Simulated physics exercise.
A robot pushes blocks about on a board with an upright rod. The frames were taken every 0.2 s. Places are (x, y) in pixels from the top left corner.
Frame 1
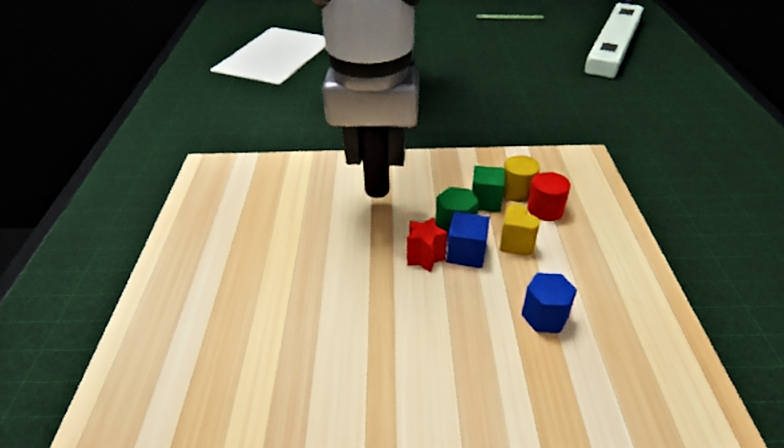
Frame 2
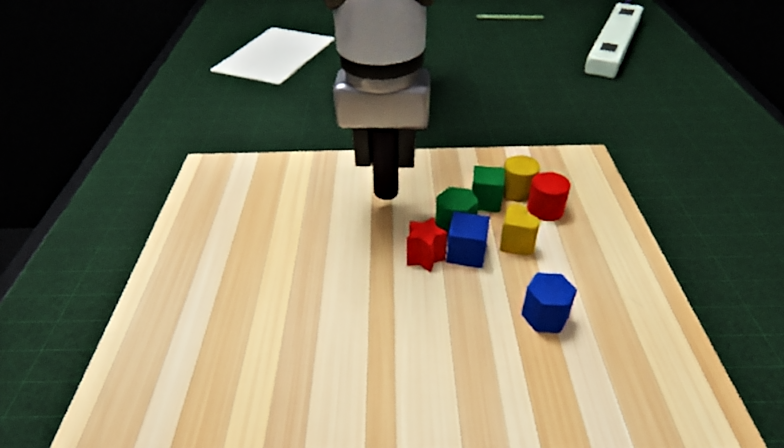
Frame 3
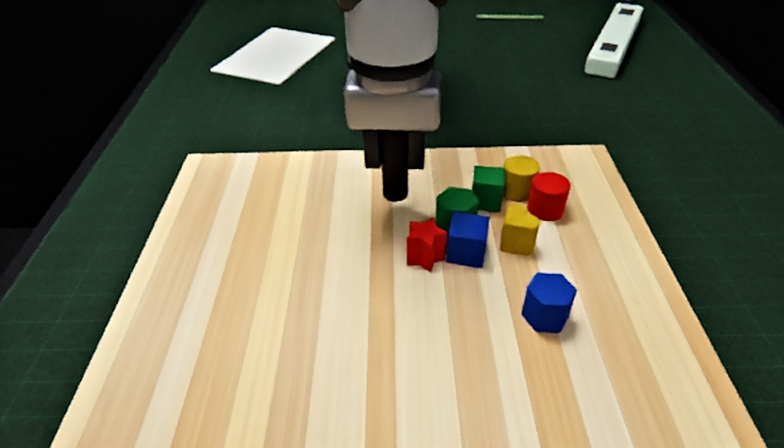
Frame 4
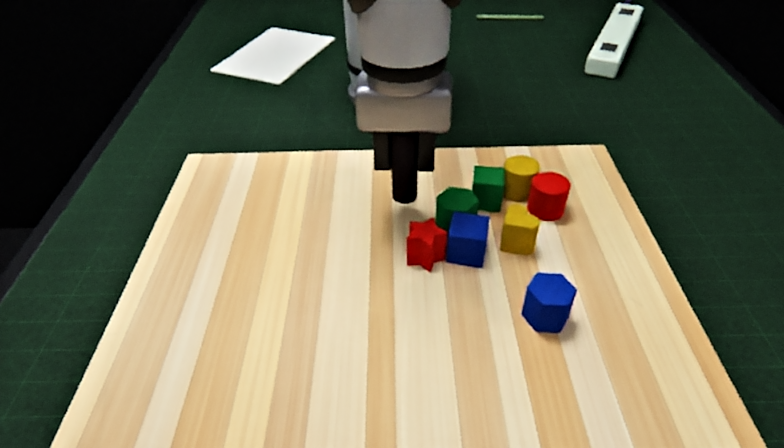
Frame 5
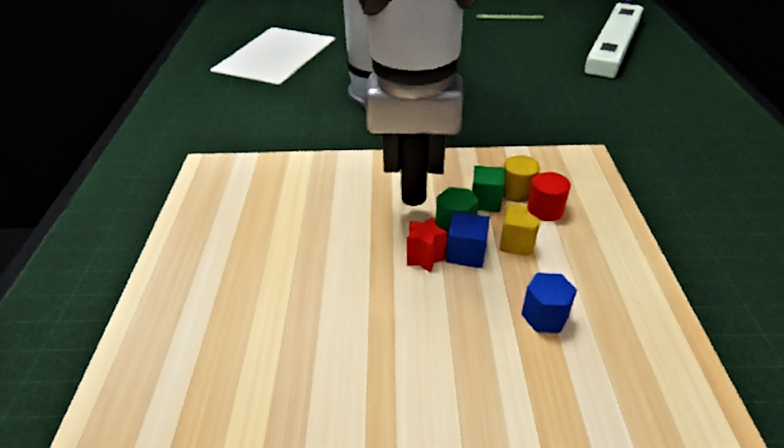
The video shows a robot arm holding a dark upright rod over a striped wooden board, moving it slowly a short way right toward a red star and a cluster of coloured blocks, while all the blocks stay still.
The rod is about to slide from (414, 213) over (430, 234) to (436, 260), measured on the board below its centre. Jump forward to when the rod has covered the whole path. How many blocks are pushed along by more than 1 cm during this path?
One block shifts.
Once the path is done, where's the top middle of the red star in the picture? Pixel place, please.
(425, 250)
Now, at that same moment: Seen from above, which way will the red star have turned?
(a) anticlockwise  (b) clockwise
I choose b.
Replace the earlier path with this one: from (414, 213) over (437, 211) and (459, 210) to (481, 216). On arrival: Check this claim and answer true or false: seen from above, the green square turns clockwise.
That statement is not accurate.
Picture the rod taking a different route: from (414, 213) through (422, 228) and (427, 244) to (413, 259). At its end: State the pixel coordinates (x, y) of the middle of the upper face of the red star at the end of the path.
I'd place it at (422, 251), taking the centre of its top.
On the path given first. Halfway along, rod (430, 220); green hexagon (461, 199).
At the end, rod (437, 246); red star (425, 250), turned 40° clockwise; green hexagon (461, 199); blue square still.
